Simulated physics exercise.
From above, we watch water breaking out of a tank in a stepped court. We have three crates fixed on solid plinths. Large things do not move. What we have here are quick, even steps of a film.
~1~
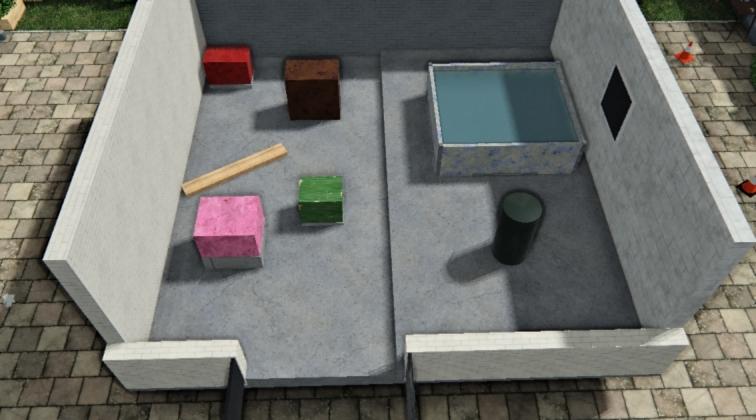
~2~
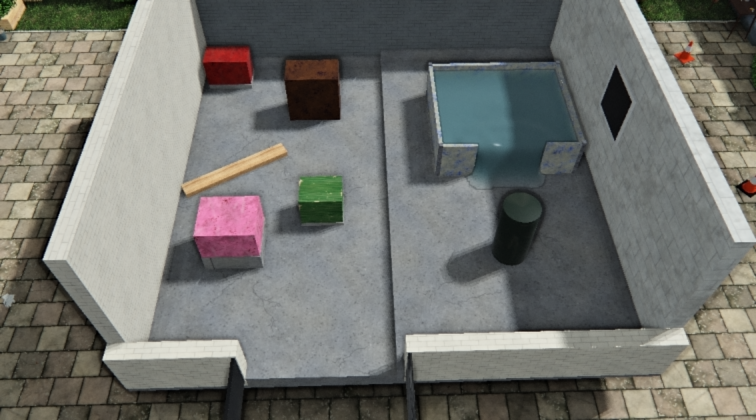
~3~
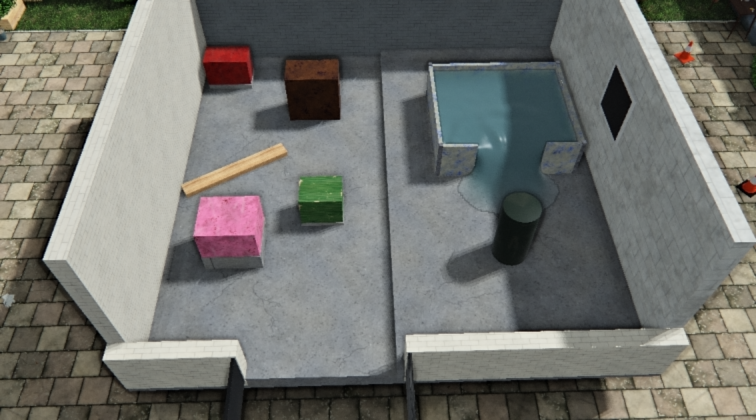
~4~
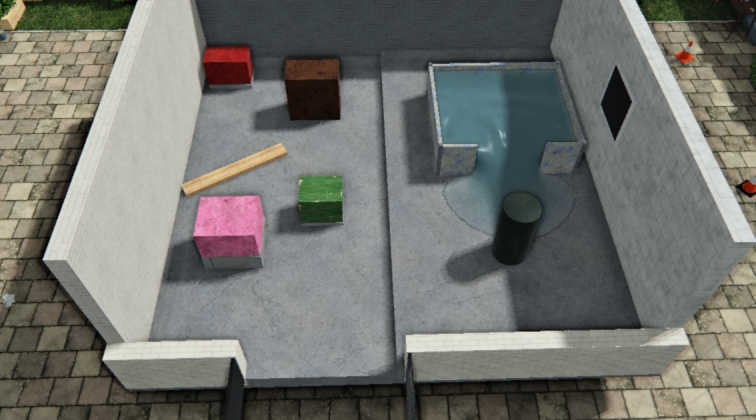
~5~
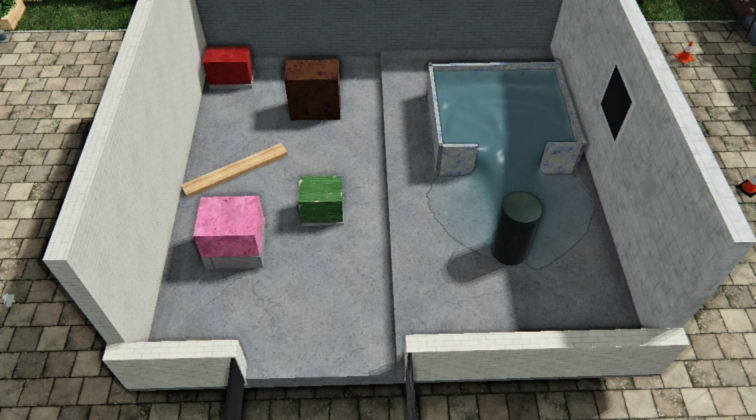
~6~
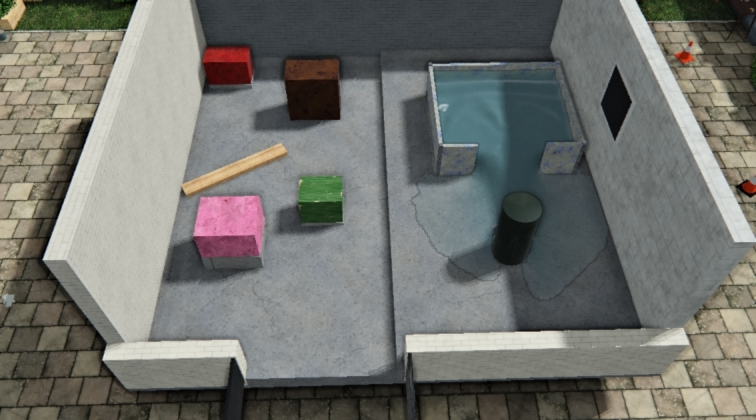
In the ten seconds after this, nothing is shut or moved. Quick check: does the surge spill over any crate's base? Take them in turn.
As for the pink crate it's untouched by the water, as for the red crate it's untouched by the water, as for the green crate it's moistened by the water.
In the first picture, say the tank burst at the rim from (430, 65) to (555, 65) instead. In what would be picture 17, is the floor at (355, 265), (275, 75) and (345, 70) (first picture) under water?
One by one, they turn out not soaked, drenched and drenched.
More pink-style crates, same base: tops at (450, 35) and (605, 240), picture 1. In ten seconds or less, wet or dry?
Crate one avoids the flood; crate two is touched by the flood.
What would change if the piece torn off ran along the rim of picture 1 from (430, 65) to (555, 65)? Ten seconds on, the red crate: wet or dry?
One at a time, the red crate has been flooded.
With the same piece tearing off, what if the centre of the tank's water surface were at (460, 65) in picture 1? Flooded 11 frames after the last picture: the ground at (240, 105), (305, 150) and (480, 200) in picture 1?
Results in order - left untouched, left untouched, swamped.
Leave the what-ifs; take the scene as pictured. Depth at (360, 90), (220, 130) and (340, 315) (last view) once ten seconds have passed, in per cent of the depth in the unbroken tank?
First 6, next 2, last 10 in a hundred.
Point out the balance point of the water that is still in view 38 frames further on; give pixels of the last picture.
Around pixel (439, 220).
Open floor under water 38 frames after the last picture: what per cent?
I reckon 60 per cent or so.
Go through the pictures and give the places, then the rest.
The first picture shows the tank at (502, 105) is whole and still.
In the second picture, water pours out at (507, 162) and has run to (472, 182).
In the third picture, water pours out at (507, 164) and has run to (480, 207).
In the fourth picture, the front is at (495, 233), out from the gap at (507, 165).
In the fifth picture, the front is at (540, 263), out from the gap at (507, 165).
In the sixth picture, the front is at (551, 294), out from the gap at (507, 164).
A moment on, water covers 25 % of the floor; the pink crate not reached, the red crate not reached, the green crate not reached.
Next, water covers 30 % of the floor; the pink crate not reached, the red crate not reached, the green crate not reached.
Then, water covers 45 % of the floor; the pink crate water round its plinth, the red crate not reached, the green crate water round its plinth.
Later, water covers 60 % of the floor; the pink crate water round its plinth, the red crate not reached, the green crate water round its plinth.
In the end, water covers 75 % of the floor; the pink crate stayed above the water, the red crate stayed above the water, the green crate was topped.
